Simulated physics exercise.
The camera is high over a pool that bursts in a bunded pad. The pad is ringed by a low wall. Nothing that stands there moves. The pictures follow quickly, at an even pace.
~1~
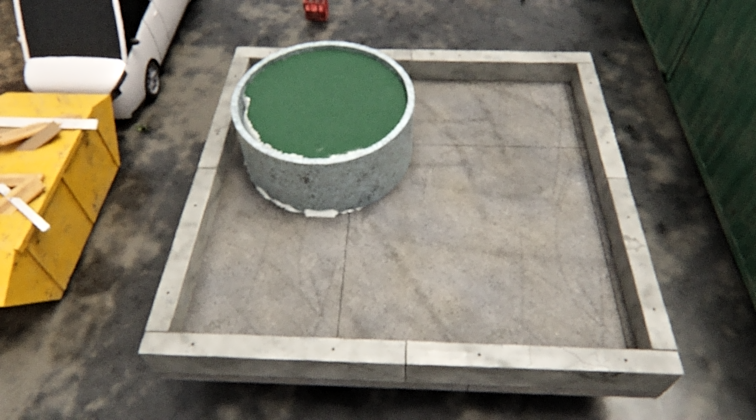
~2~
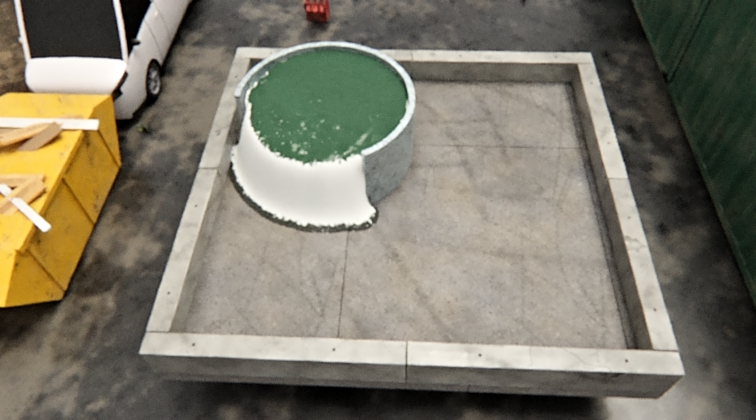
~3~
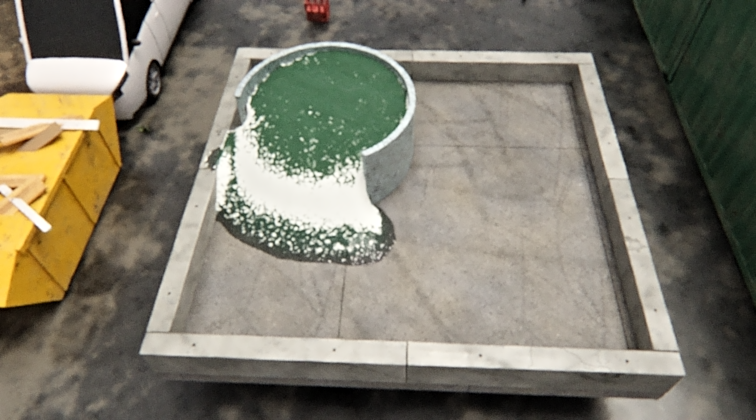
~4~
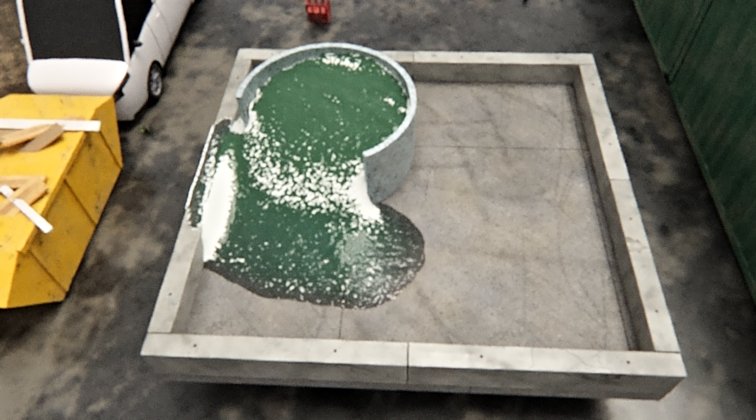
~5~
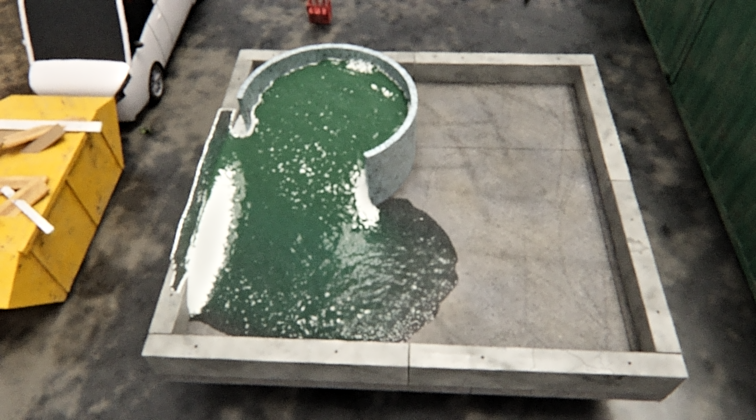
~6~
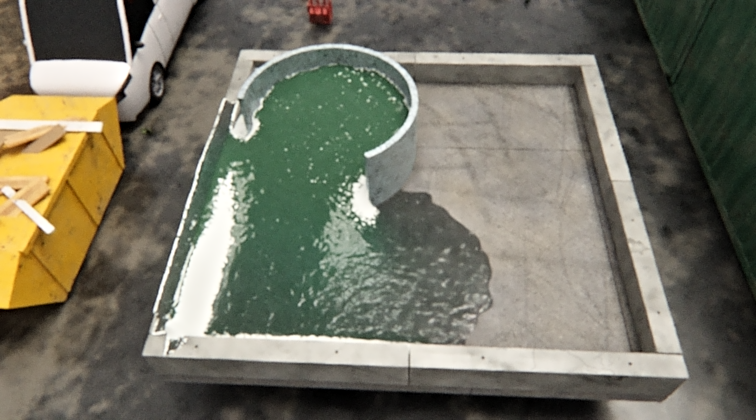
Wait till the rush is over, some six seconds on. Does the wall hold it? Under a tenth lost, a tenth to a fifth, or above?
Over the wall goes a tenth to a fifth.
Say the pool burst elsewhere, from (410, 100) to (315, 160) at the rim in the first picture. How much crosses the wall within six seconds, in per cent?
Close to 6 %.
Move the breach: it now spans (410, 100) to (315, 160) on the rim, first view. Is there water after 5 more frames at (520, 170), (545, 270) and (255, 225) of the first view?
In that order: Wet, flooded, not flooded.
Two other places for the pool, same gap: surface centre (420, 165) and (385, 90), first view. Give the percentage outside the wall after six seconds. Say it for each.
About 14 and 8 per cent.
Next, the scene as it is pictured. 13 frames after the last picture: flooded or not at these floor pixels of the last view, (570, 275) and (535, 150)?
One after the other: Awash, free of water.
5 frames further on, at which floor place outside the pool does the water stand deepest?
Close to (286, 352).
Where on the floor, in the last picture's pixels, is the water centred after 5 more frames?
Near (308, 214).
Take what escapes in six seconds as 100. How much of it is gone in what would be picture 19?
I make it 95 per cent.
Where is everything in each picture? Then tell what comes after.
The first picture shows still water in the round pool at (324, 102).
In the second picture, the front is at (241, 145), out from the gap at (278, 185).
In the third picture, water pours out at (279, 188) and has run to a hidden place.
In the fourth picture, water pours out at (281, 192) and has run to a hidden place.
In the fifth picture, water pours out at (282, 194) and has run to a hidden place.
In the sixth picture, the front is at a hidden place, out from the gap at (283, 194).
A moment on, water covers 40 % of the floor; the low wall has let 3 % over.
Next, water covers 45 % of the floor; the low wall has let 5 % over.
Then, water covers 60 % of the floor; the low wall has let 14 % over.
Later, water covers 80 % of the floor; the low wall has let 15 % over.
In the end, water covers 85 % of the floor; the low wall has let 15 % over.
